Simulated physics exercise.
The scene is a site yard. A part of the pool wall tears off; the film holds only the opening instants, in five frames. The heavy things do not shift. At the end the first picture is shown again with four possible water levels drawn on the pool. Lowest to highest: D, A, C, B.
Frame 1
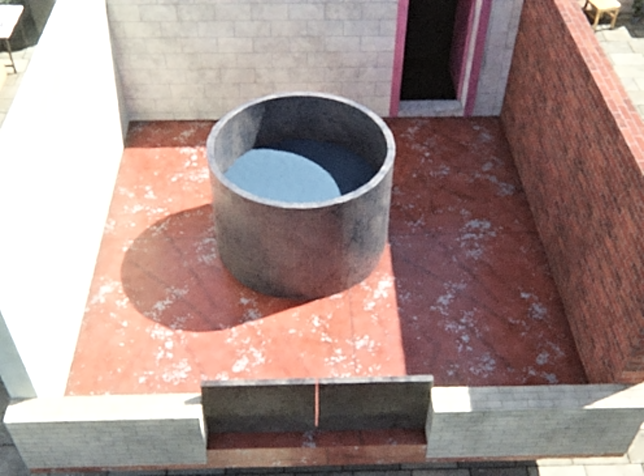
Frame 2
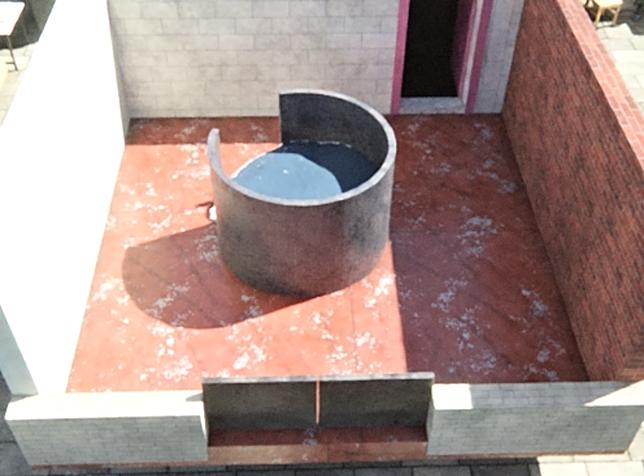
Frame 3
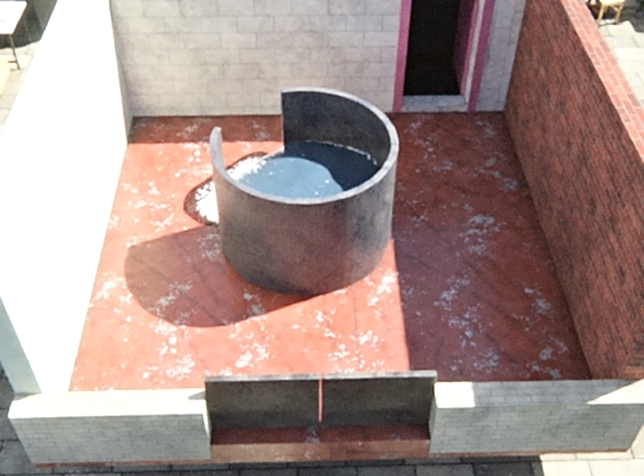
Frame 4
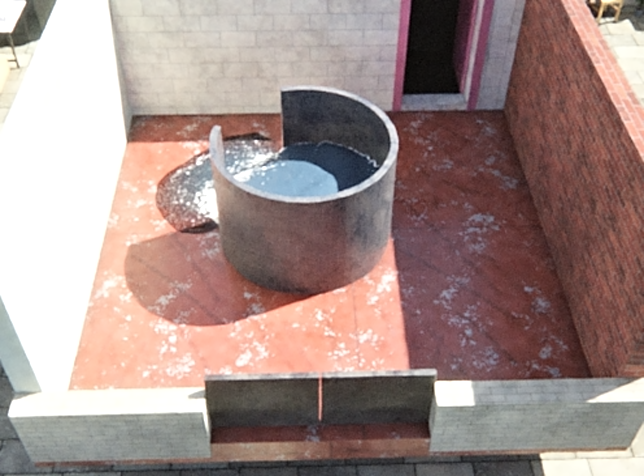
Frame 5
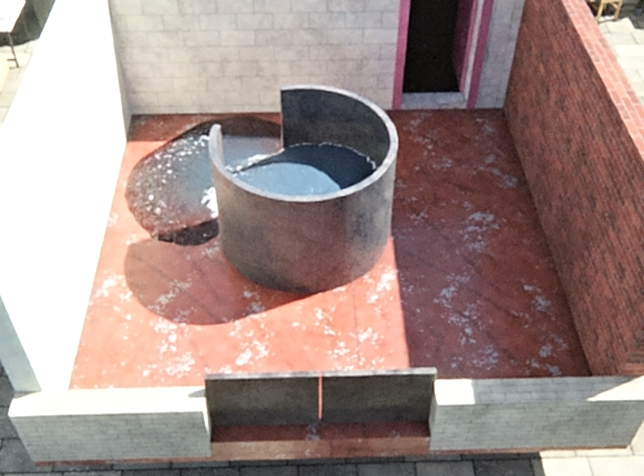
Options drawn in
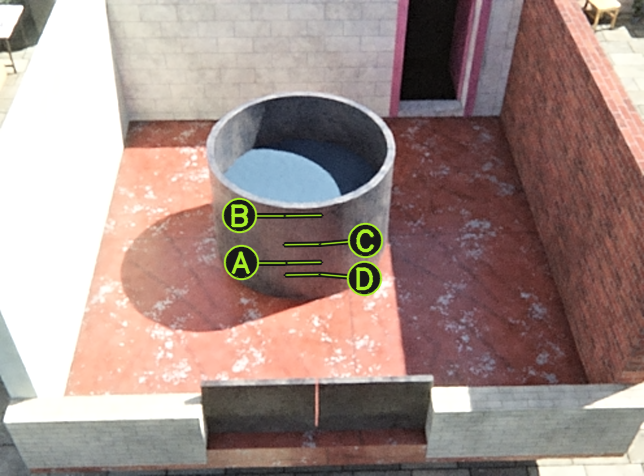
To begin with, a round, dark tank of water stands on the reddish ground of a walled yard, near a pink-edged doorway. A section at the tank's back left is suddenly gone, and water emerges through the gap, spreading leftward across the ground in a widening, glinting sheet.
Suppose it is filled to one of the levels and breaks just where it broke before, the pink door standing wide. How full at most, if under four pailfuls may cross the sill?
Choose C.
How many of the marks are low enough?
Three.
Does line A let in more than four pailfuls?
No, that is safe.
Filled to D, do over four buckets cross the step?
No.
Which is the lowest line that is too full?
Line B.
On the marked copy, A at (303, 262); B at (302, 215); C at (302, 244); D at (303, 274); from the bottom up D, A, C, B.
For line A, nothing gets over.
For line B, about 9 bucketfuls get in.
For line C, a splash gets over, under a bucket.
For line D, nothing gets over.
